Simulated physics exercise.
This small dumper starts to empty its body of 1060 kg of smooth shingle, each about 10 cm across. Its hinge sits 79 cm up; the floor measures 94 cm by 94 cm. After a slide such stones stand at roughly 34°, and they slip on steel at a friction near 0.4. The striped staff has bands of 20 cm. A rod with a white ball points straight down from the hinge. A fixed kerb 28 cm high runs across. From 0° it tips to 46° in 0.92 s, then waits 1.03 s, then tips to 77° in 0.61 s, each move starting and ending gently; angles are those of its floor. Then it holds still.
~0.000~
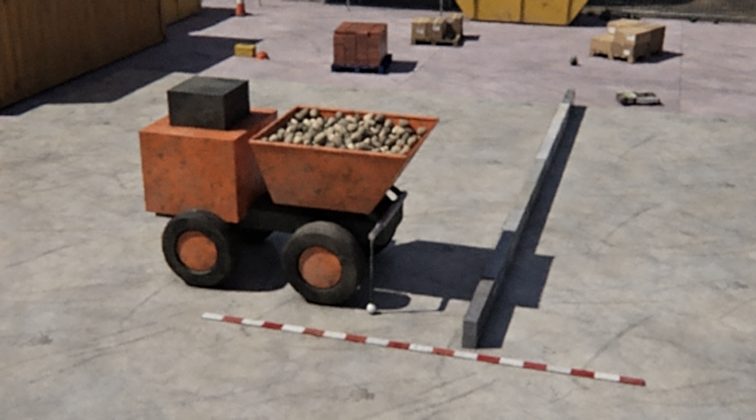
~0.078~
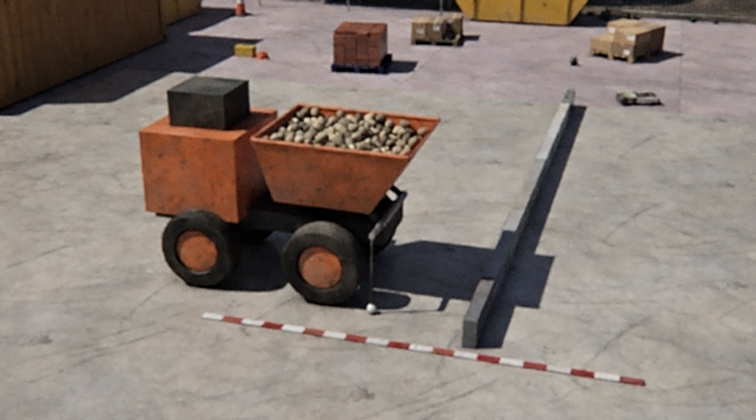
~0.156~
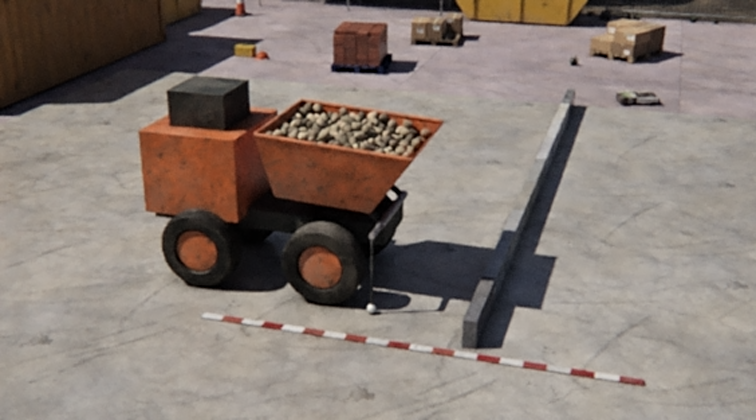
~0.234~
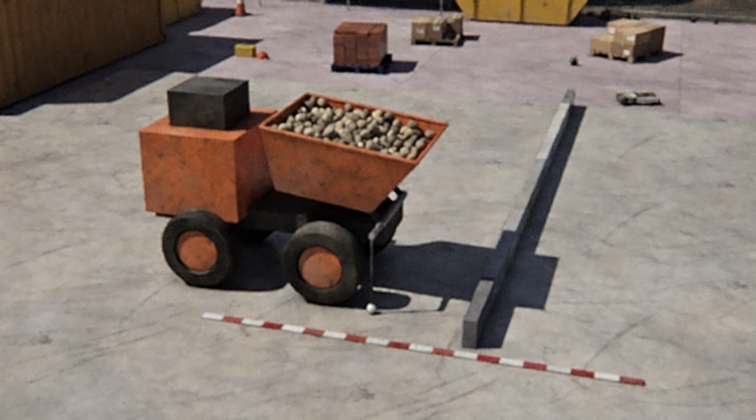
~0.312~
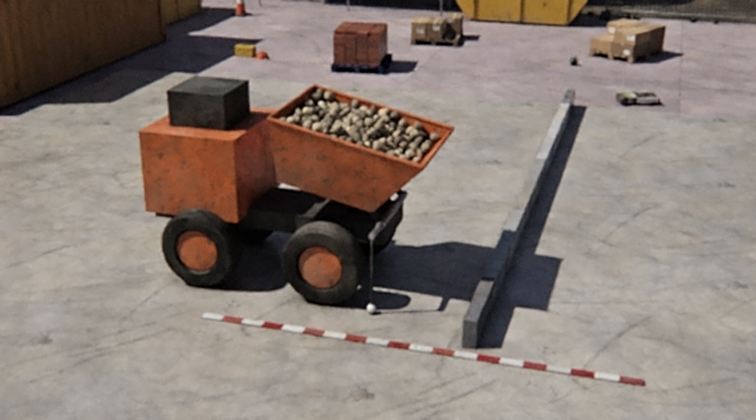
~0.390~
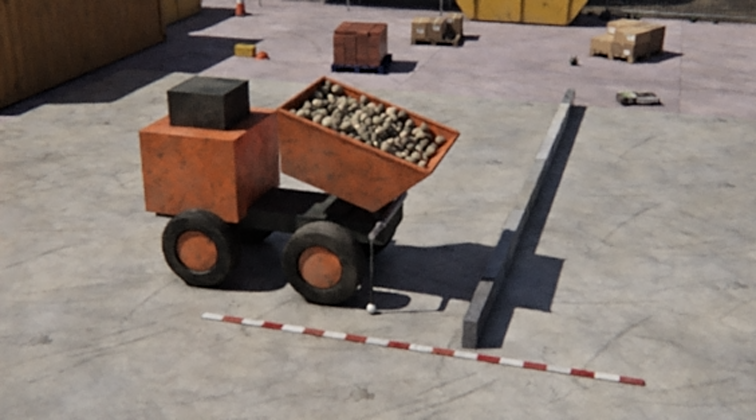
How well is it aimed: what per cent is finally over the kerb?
Close to 90 in a hundred.
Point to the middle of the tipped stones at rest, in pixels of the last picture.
Their middle is at about (540, 294).
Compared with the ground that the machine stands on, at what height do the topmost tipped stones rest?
Some 46 cm above that level.
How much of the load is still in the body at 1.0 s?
About 100 per cent.
After 0.7 s the floor is at 39°; 100 % in the body; the foremost stones are at (442, 179).
After 1.0 s the floor is at 46°; 99 % in the body, 1 % on this side of the kerb; the foremost stones are at (477, 182).
After 3.0 s the floor is at 77°; 35 % in the body, 11 % on this side of the kerb, 54 % over the kerb; the foremost stones are at (649, 303).
After 5.9 s the floor is at 77°; 0 % in the body, 11 % on this side of the kerb, 89 % over the kerb; the foremost stones are at (710, 327).
